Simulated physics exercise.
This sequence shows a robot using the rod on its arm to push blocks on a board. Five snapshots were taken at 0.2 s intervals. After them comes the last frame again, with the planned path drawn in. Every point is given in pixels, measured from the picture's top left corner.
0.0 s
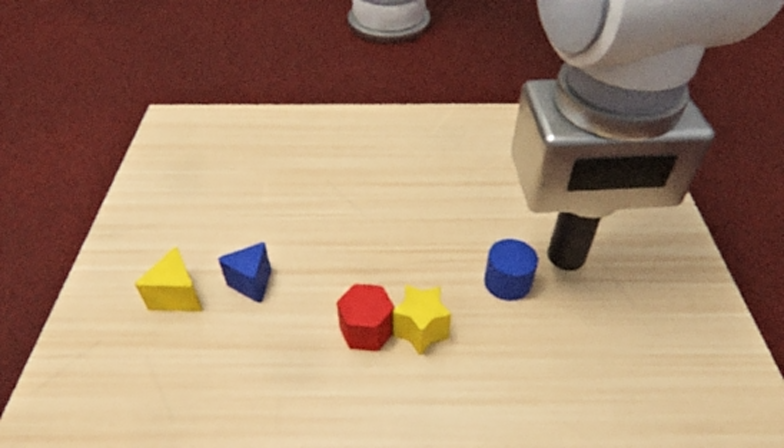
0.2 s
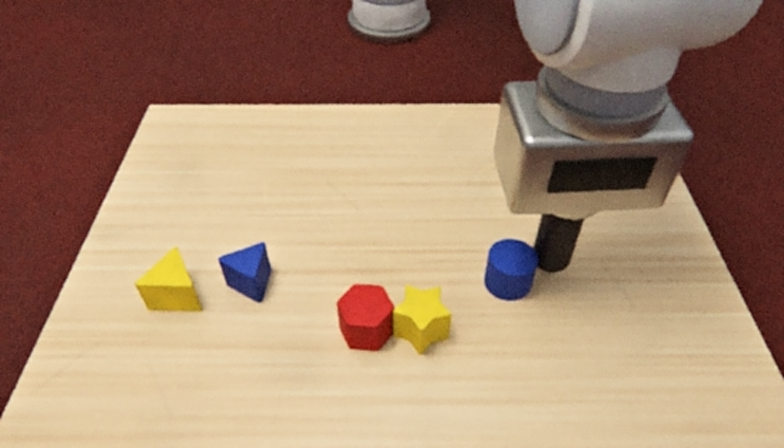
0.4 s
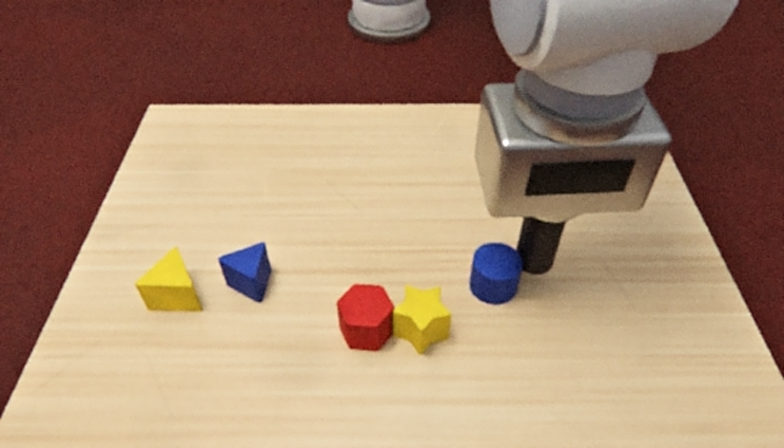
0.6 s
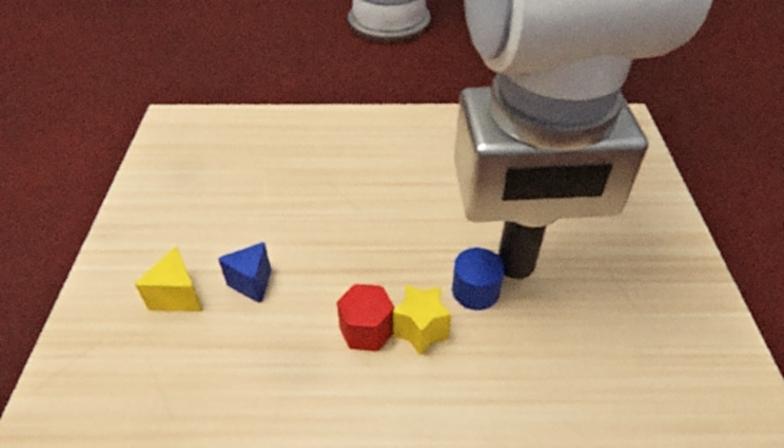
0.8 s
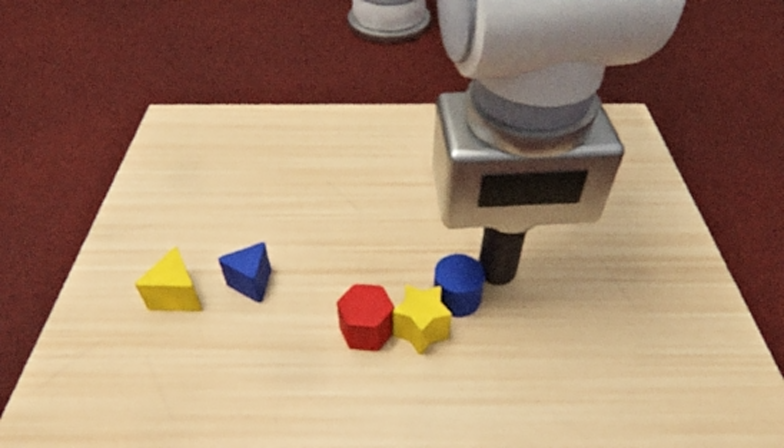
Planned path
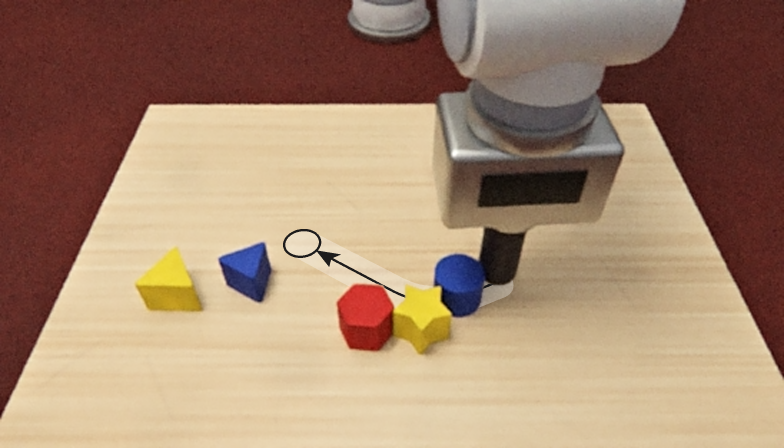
A robot arm moved left across a wooden board until its black rod met the blue round block, then pushed it left up to the yellow star, while the other blocks stayed still.
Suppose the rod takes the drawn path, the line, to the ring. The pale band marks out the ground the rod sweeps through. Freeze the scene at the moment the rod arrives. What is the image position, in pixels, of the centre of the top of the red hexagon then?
It will likely be found at (325, 324).
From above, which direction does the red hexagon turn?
The answer is clockwise.
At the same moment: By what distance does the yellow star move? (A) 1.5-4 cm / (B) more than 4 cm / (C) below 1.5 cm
Correct choice: A.
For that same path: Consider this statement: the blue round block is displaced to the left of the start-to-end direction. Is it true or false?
This is true.
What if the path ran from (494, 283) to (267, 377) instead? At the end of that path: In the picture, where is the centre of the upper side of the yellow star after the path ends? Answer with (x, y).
The centre of its top face lies at (365, 353).
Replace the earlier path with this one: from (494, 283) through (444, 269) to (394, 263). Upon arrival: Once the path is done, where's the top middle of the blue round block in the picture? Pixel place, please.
Roughly at (418, 273).
Drawn move, from (494, 283) through (425, 301) and (359, 273) to (302, 243).
On the path given first. One third of the way, rod at (425, 290); red hexagon at (341, 315), turned 35° clockwise; yellow star at (394, 324), turned 85° anticlockwise; blue round block at (381, 285).
Two thirds of the way, rod at (358, 262); red hexagon at (325, 324), turned 20° clockwise; yellow star at (393, 324), turned 90° anticlockwise; blue round block at (337, 280).
At the end, rod at (300, 232); blue triangular block still; red hexagon at (325, 324), turned 20° clockwise; yellow star at (393, 324), turned 90° anticlockwise; blue round block at (337, 280).
